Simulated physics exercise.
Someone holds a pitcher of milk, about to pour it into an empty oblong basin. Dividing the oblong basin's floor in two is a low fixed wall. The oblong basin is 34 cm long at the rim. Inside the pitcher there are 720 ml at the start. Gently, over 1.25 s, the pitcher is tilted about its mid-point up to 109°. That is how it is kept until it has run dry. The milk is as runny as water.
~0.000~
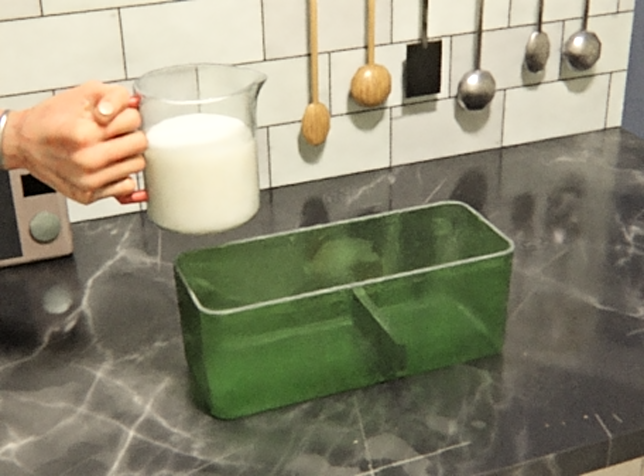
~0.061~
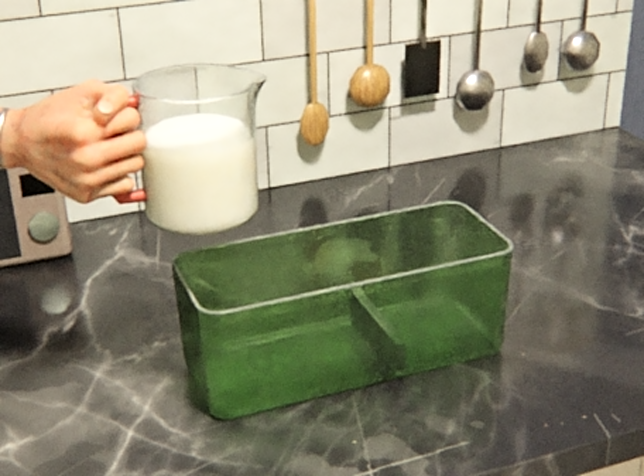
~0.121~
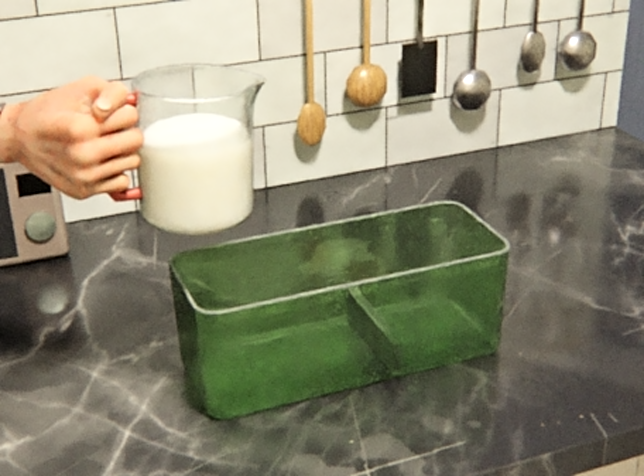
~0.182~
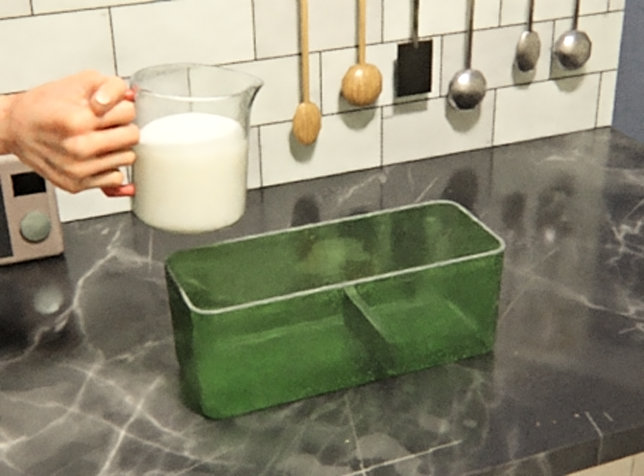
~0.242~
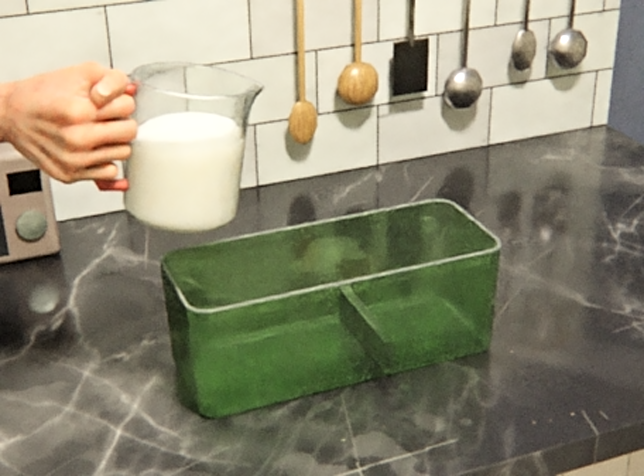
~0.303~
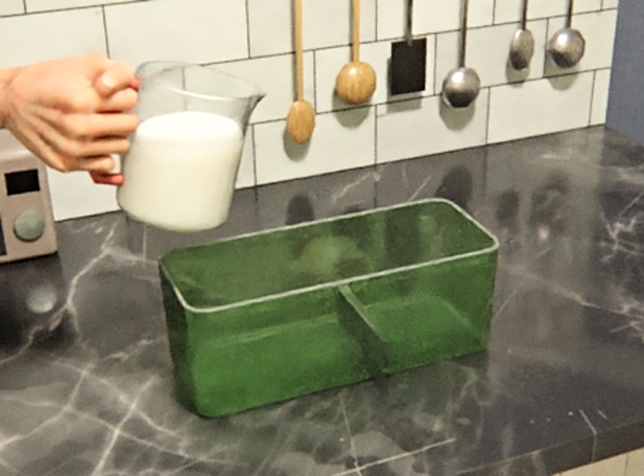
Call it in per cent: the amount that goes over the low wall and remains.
I would put it at about 6 per cent.
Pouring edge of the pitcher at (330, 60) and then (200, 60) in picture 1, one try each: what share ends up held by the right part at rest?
80 and 15 %.
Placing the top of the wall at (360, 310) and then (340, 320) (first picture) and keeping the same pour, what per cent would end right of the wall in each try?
The first gives near 10 per cent and the second near 60 per cent.
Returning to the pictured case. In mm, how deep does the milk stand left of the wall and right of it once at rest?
Depths at rest: Left around 26 mm, right around 2 mm.
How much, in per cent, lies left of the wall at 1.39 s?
88 %.
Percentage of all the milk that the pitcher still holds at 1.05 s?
Remaining share: Approx. 32 %.
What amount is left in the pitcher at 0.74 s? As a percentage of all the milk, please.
Roughly 92 per cent.
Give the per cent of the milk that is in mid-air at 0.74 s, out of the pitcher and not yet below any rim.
At that moment, about 8 percent.
Then, 0.74 s in, the tilt is 70° and 92 per cent is still to pour, 0 is left of the wall and 0 right of it.
Then, 1.05 s in, the tilt is 103° and 33 per cent is still to pour, 46 is left of the wall and 1 right of it.
Then, 1.39 s in, the tilt is 109° and 2 per cent is still to pour, 87 is left of the wall and 4 right of it.
Then, 1.75 s in, the tilt is 109° and 0 per cent is still to pour, 90 is left of the wall and 6 right of it.
Finally, 90 per cent lies left of the wall, 6 right of it and 4 outside.
